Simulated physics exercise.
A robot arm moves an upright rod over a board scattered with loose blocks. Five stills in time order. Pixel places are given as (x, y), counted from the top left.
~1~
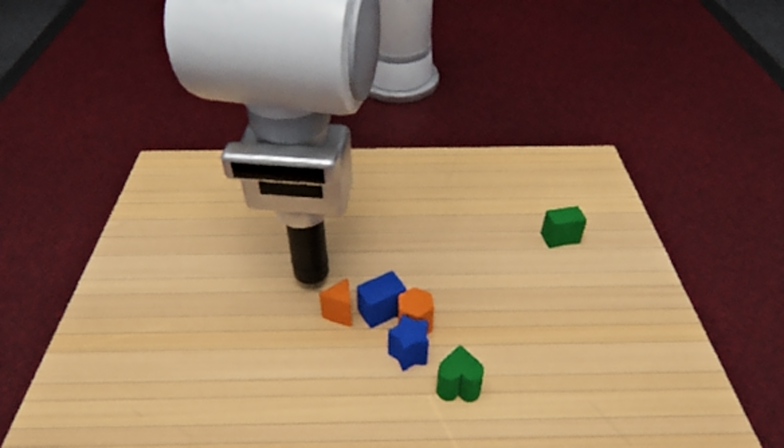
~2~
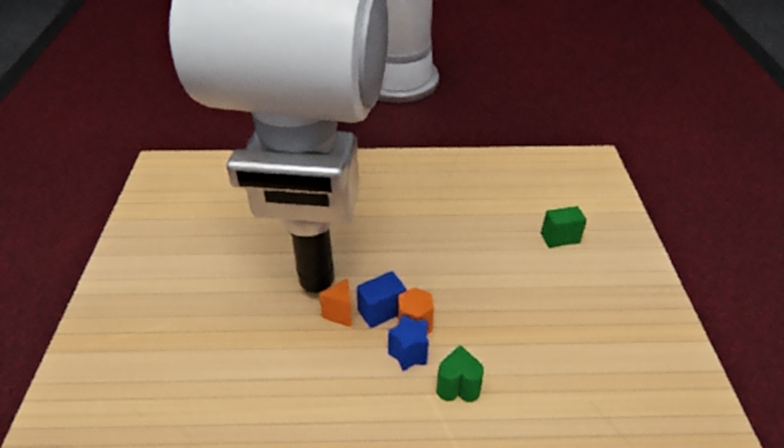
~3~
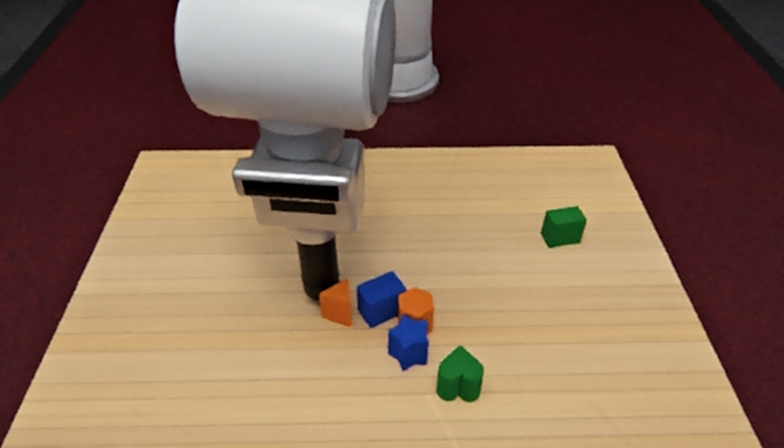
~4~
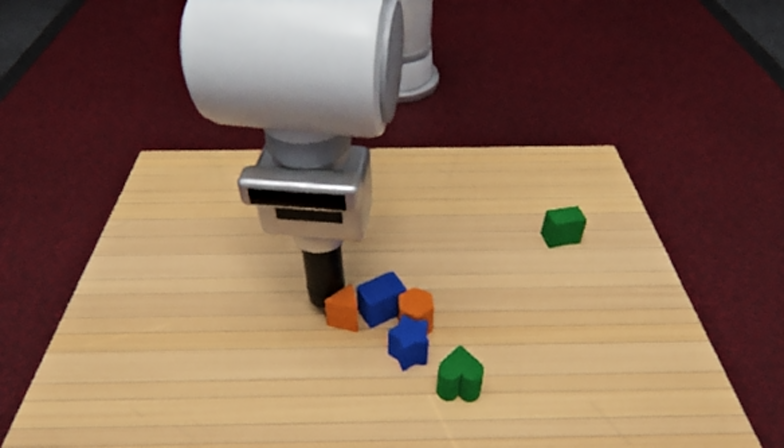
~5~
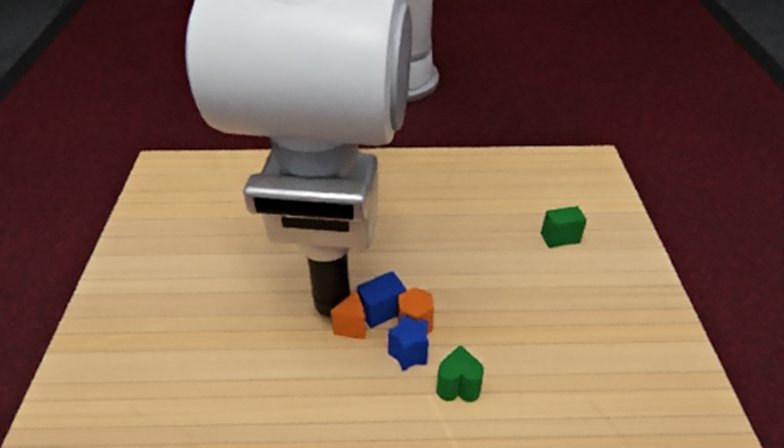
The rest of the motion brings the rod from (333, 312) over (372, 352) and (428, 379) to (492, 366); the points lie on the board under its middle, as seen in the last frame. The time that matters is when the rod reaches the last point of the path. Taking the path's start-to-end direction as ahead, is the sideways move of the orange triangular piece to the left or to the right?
That's a shift to the right.
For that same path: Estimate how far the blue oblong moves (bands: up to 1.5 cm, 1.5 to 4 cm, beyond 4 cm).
It moves less than 1.5 cm.
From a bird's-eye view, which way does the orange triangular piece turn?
Clockwise from above.
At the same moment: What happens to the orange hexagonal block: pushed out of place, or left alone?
Once the rod is done, the orange hexagonal block remains in the old spot.
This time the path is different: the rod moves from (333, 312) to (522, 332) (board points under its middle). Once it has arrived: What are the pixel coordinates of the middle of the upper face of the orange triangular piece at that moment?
It will likely be found at (374, 317).
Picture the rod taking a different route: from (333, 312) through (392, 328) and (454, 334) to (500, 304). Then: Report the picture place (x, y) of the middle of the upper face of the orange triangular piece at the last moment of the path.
Expect it around (383, 330).
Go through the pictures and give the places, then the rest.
In the first picture, rod tip (312, 273); block tops, orange triangular piece (339, 291); blue oblong (381, 287); blue star block (410, 330); orange hexagonal block (416, 301); green heart (461, 365).
In the second picture, rod (317, 280); blocks unchanged.
In the third picture, rod (322, 288); blocks unchanged.
In the fourth picture, rod (327, 296); orange triangular piece (344, 297).
In the fifth picture, rod (333, 304); orange triangular piece (350, 305); blue oblong (381, 287); blue star block (410, 330); orange hexagonal block (416, 301); green heart (461, 365).
On the path given first. One third of the way, rod (373, 344); orange triangular piece (391, 351), turned 15° clockwise; blue star block (419, 335), turned 45° anticlockwise.
Two thirds of the way, rod (430, 371); orange triangular piece (437, 386), turned 30° clockwise; blue star block (461, 336); green heart (476, 371).
At the end, rod (494, 358); orange triangular piece (438, 388), turned 35° clockwise; blue oblong in place; blue star block (497, 314), turned 190° anticlockwise; orange hexagonal block in place; green heart (506, 376), turned 25° clockwise.
